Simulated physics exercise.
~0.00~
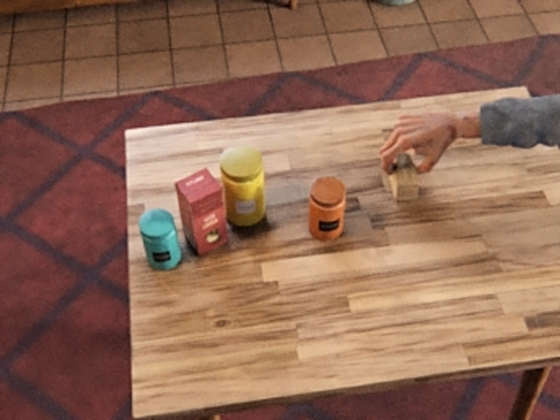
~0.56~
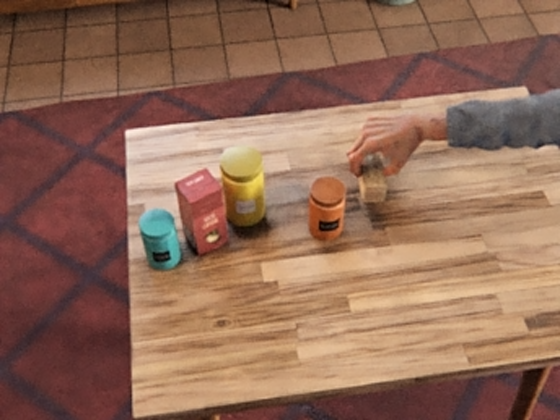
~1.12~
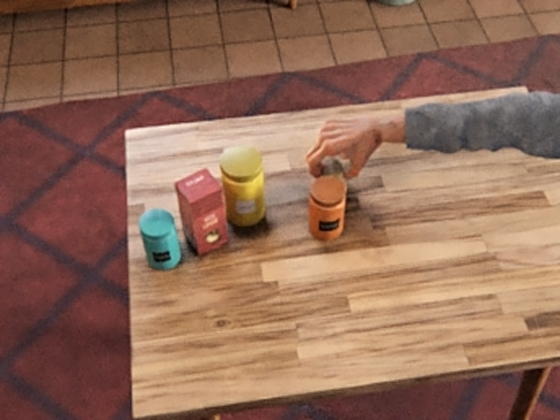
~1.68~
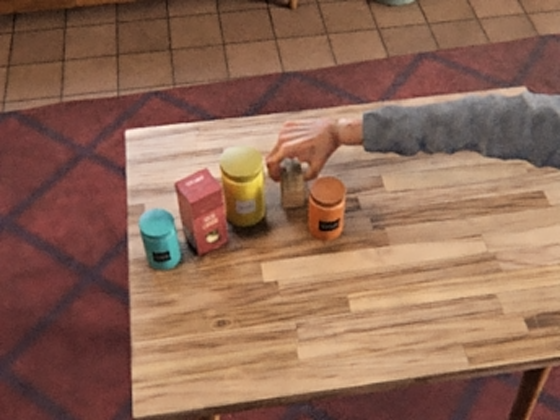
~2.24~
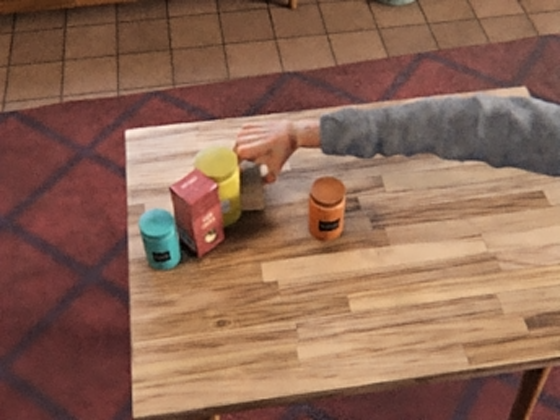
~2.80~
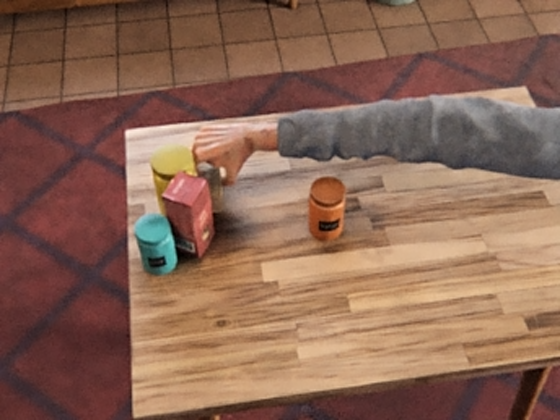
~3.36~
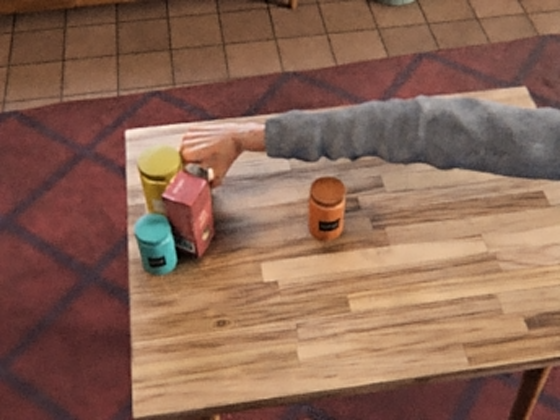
On a wooden tabletop, a hand sliding a small block leftward past an orange jar, pushing a yellow jar left, all containers upright.
